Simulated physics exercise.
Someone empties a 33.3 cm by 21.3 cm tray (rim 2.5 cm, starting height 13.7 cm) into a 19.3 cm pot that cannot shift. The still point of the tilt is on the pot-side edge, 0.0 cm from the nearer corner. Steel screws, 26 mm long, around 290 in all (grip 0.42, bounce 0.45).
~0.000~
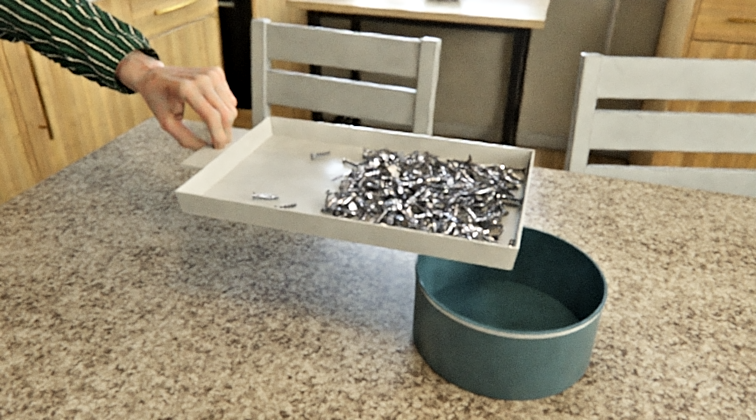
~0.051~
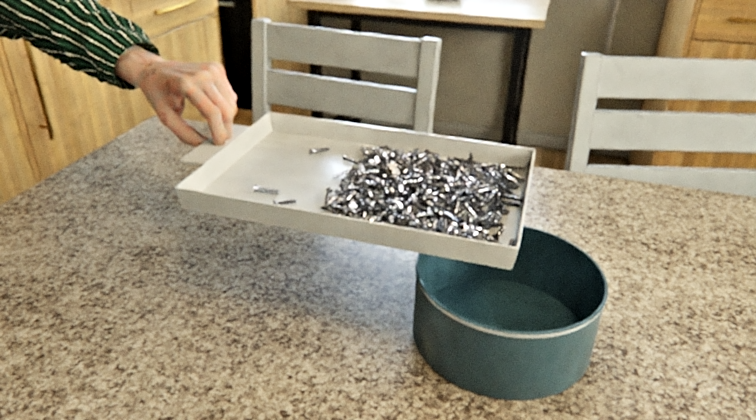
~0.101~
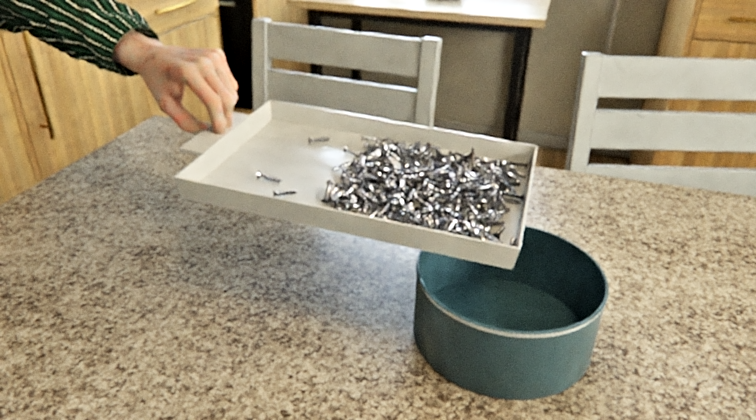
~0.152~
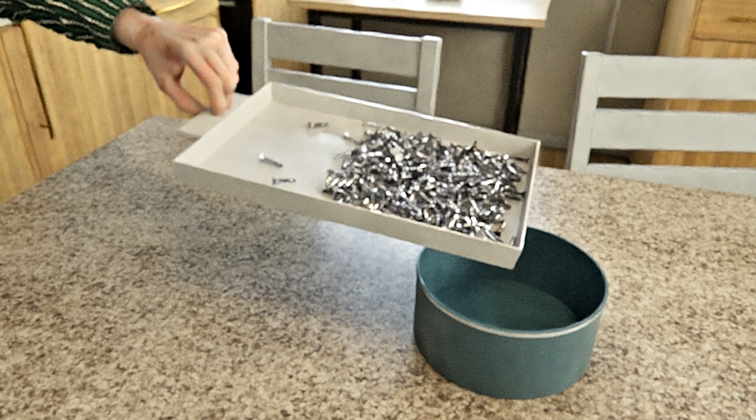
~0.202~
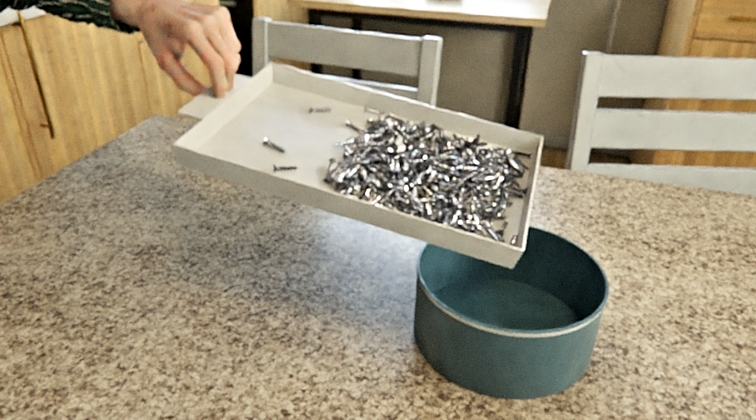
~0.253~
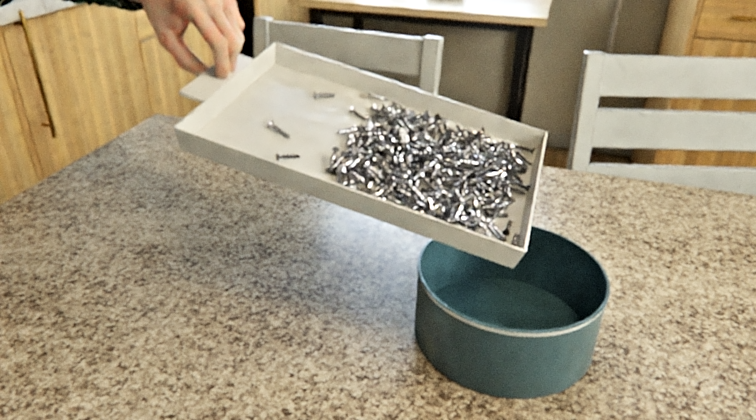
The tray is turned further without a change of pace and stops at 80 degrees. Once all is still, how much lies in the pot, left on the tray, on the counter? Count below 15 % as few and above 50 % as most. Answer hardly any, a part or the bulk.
Pot: A part, tray: Hardly any, counter: The bulk.
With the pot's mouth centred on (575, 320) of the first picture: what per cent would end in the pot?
Some 90 per cent.
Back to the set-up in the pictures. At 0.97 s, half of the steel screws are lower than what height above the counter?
Roughly 20 cm.
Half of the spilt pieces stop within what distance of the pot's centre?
About 16 cm.
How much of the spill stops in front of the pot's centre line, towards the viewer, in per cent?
About 100 per cent.
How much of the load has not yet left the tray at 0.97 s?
About 95 per cent.
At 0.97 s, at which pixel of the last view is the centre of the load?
At about (545, 190).
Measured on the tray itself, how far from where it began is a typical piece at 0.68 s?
Roughly 4 cm.
After 0.68 s, tilt 46 degrees; the tray holds 100 %, the pot 0 %.
After 0.97 s, tilt 67 degrees; the tray holds 95 %, the pot 0 %.
After 1.36 s, tilt 80 degrees; the tray holds 30 %, the pot 15 %.
At rest (2.8 s), pot 35 %, tray 5 %, counter 60 %.
